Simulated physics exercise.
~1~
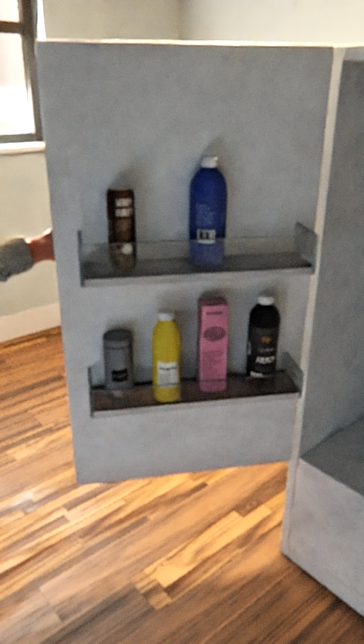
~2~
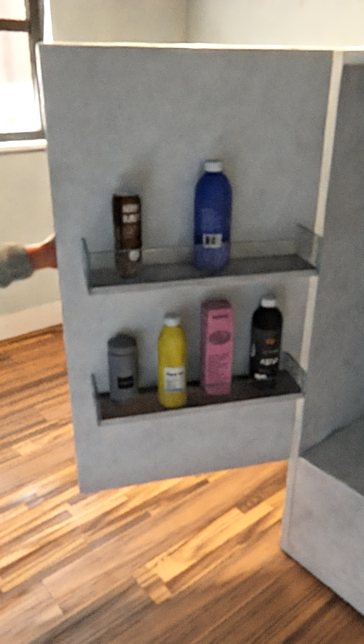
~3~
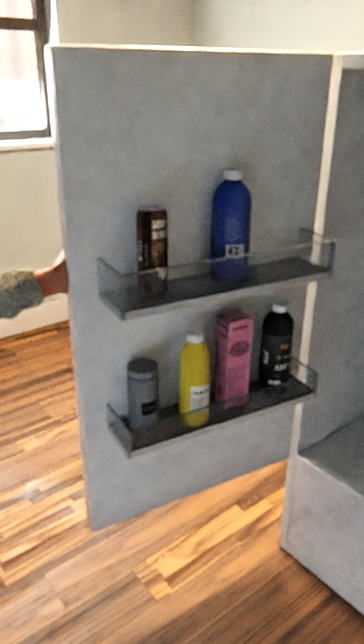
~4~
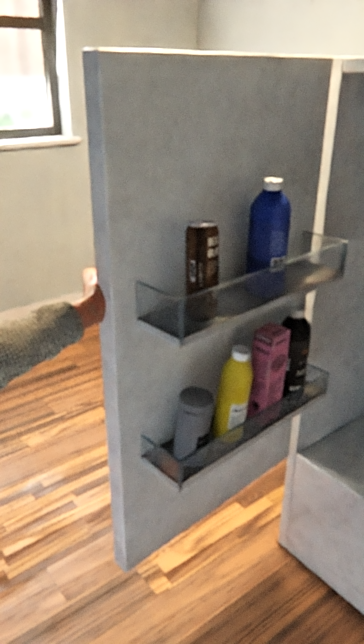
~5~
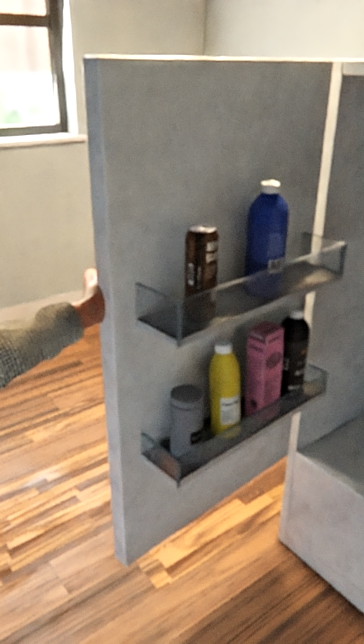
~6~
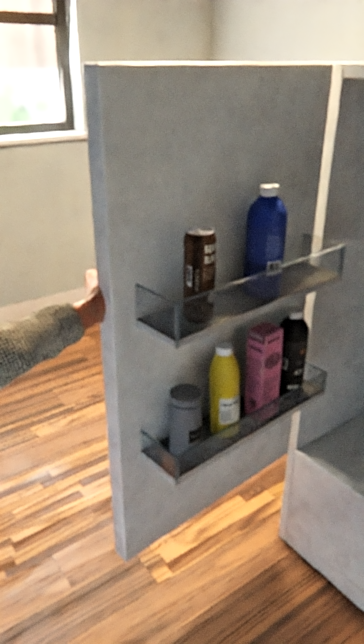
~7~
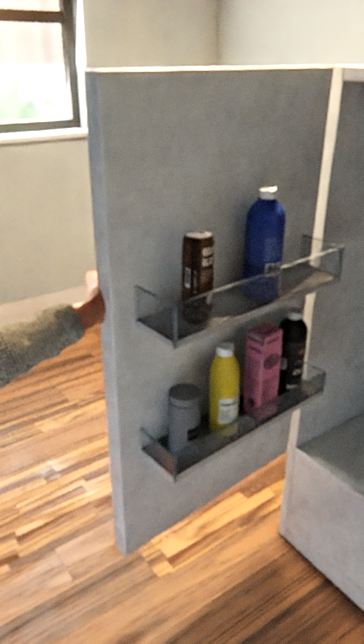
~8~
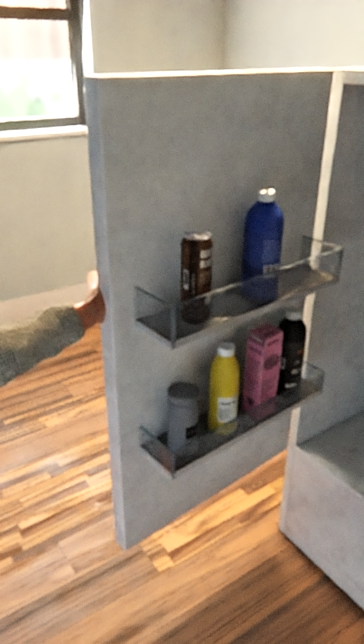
Grey panel door with two bottle racks swinging toward the viewer, pushed by a hand, then stopping with all six containers upright.
